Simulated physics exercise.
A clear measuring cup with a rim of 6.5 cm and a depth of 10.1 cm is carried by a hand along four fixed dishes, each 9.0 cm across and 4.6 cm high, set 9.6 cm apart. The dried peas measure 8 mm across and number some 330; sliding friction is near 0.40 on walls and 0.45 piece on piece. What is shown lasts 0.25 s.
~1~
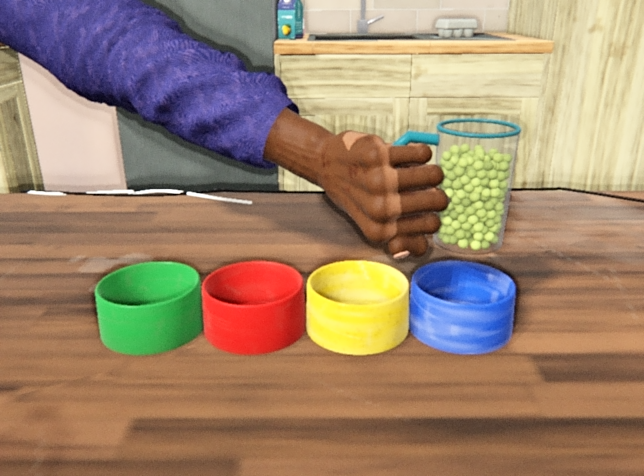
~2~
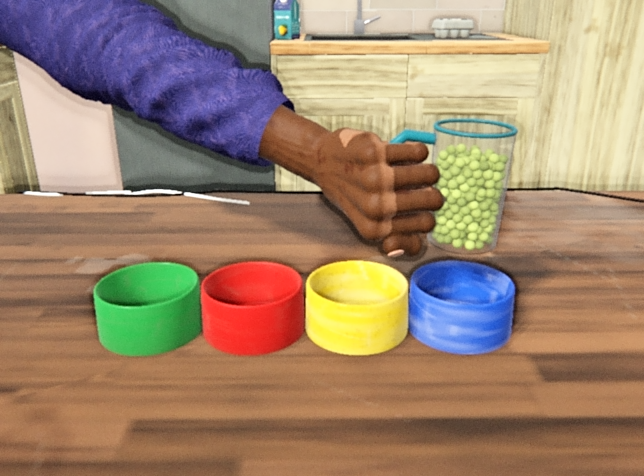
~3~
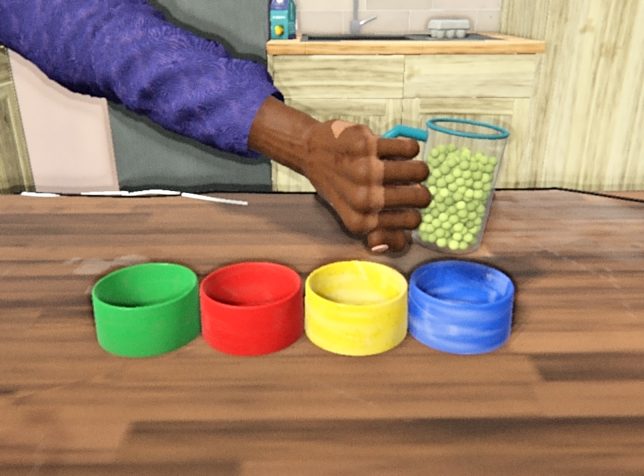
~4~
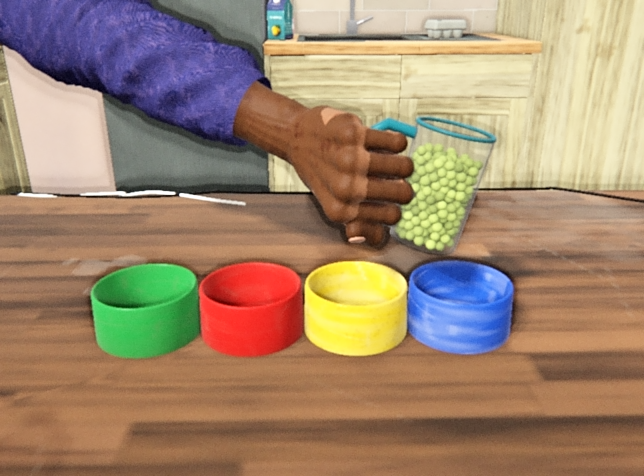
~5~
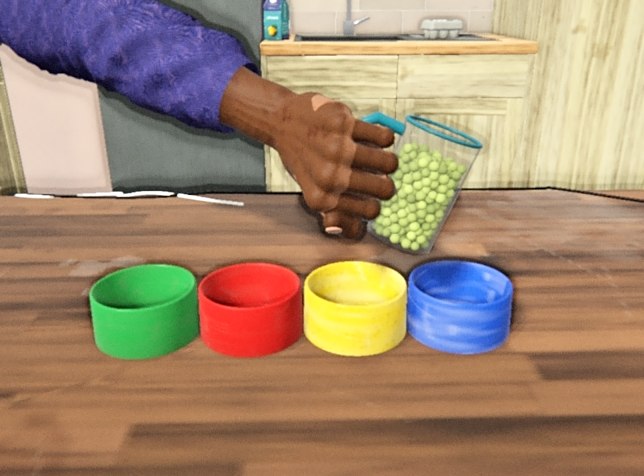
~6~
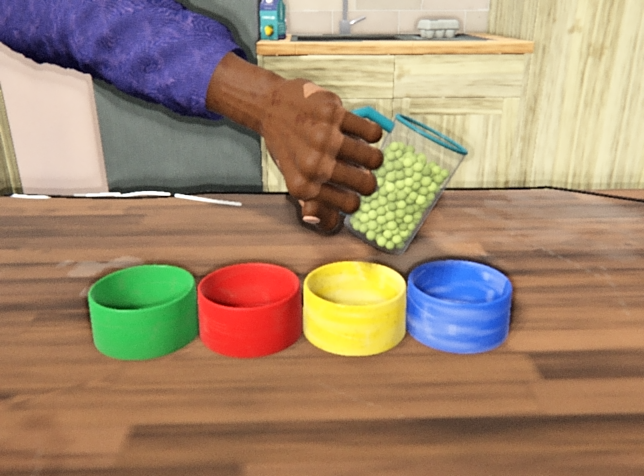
The footage shows a hand in a purple sleeve holding a clear cup of green dried peas behind a row of green, red, yellow and blue dishes, moving it left while gradually tilting it to the right.
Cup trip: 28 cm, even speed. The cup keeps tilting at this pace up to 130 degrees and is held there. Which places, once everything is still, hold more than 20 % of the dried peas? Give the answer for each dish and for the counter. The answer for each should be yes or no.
Red - yes, blue - no, green - no, yellow - no, counter - no.
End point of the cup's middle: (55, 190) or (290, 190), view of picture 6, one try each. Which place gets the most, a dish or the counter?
First try: Green; second try: Yellow.
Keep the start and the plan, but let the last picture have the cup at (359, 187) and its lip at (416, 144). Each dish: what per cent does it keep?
In the end red holds 100, blue holds 0, green holds 0, yellow holds 0.
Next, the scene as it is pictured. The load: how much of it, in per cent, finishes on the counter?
Roughly 10 percent.
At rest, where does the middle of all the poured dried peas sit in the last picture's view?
Somewhere near (244, 309) in the last picture.
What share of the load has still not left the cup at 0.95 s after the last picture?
Roughly 10 %.
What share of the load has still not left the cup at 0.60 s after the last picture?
90 %.
Then, 0.36 s after the last picture, tilt 77 degrees; cup holds 100 %.
Then, 0.60 s after the last picture, tilt 111 degrees; cup holds 90 %, red 5 %.
Then, 0.95 s after the last picture, tilt 130 degrees; cup holds 10 %, red 75 %, green 5 %.
In the end, red 90 %, blue 0 %, green 5 %, yellow 0 %, counter 10 %.
